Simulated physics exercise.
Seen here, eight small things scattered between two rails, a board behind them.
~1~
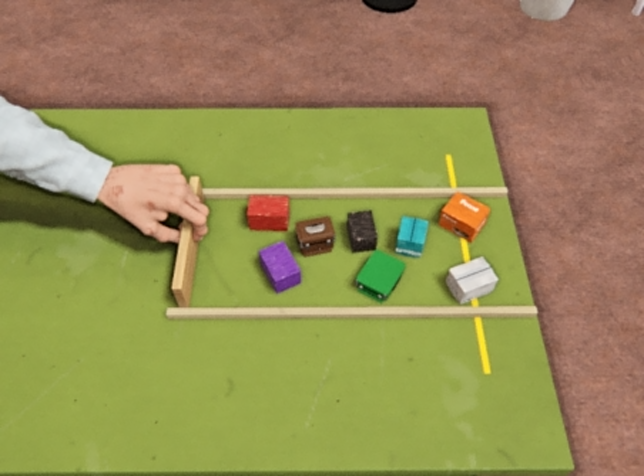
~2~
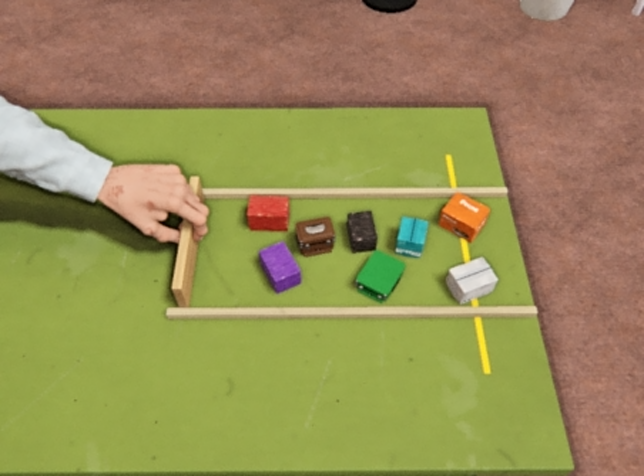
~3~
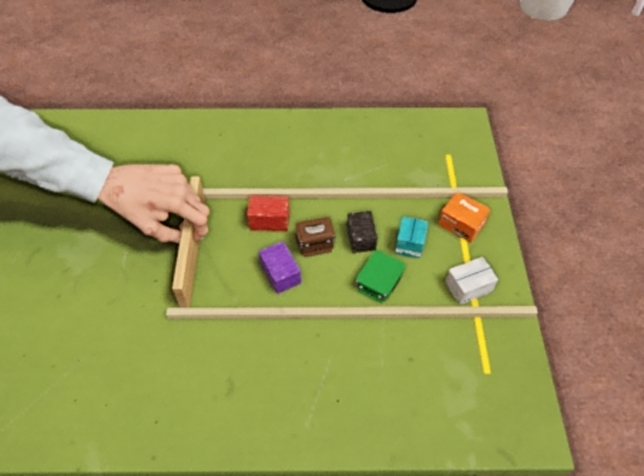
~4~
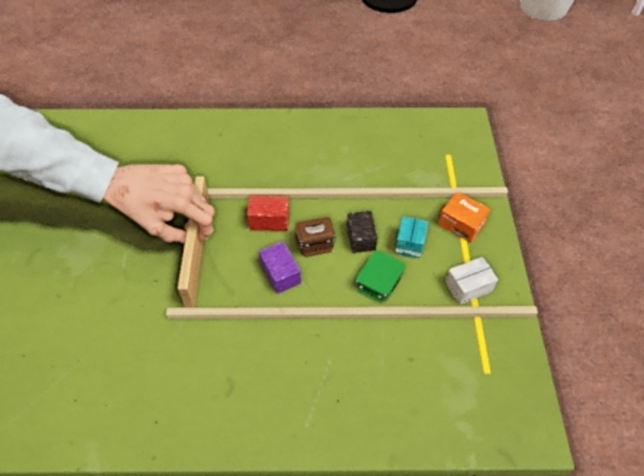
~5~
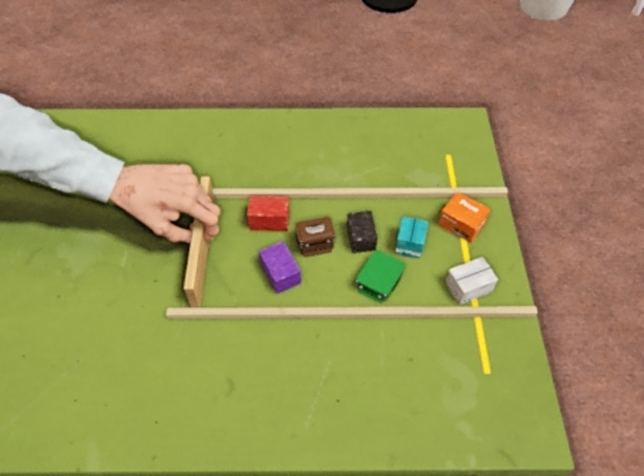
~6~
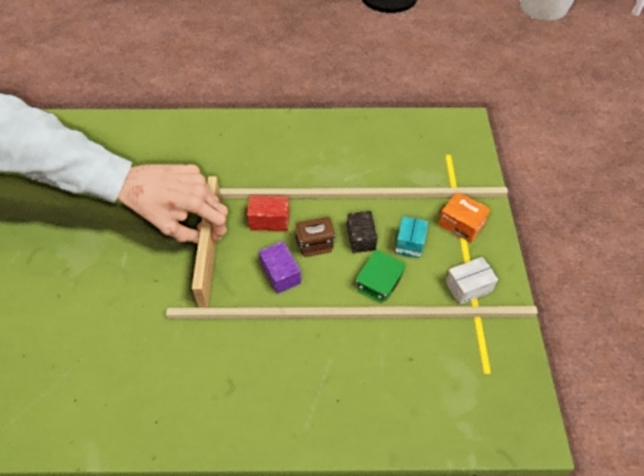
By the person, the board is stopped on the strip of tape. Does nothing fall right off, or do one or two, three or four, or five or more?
Ha, three or four come down.
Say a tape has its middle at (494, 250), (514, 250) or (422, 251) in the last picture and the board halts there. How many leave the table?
5, 8, 0.
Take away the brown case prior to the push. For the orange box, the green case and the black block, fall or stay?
The orange box ends up down, the green case keeps its place and the black block keeps its place.
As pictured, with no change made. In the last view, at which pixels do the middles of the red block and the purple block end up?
Final spots - red block (481, 212), purple block (486, 271).
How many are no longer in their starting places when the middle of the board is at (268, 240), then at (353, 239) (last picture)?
By the first moment it's 2, by the second it's 6.
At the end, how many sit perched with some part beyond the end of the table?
The total comes out at 2.
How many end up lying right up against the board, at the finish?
It touches 3.
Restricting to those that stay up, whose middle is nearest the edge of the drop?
I'd say the black block.
A little later, none off yet; orange box at rest near (464, 217); white box at rest near (471, 281); turquoise box at rest near (411, 238).
When it is over, the number that fall off is three or four; down, turquoise box, white box and orange box.
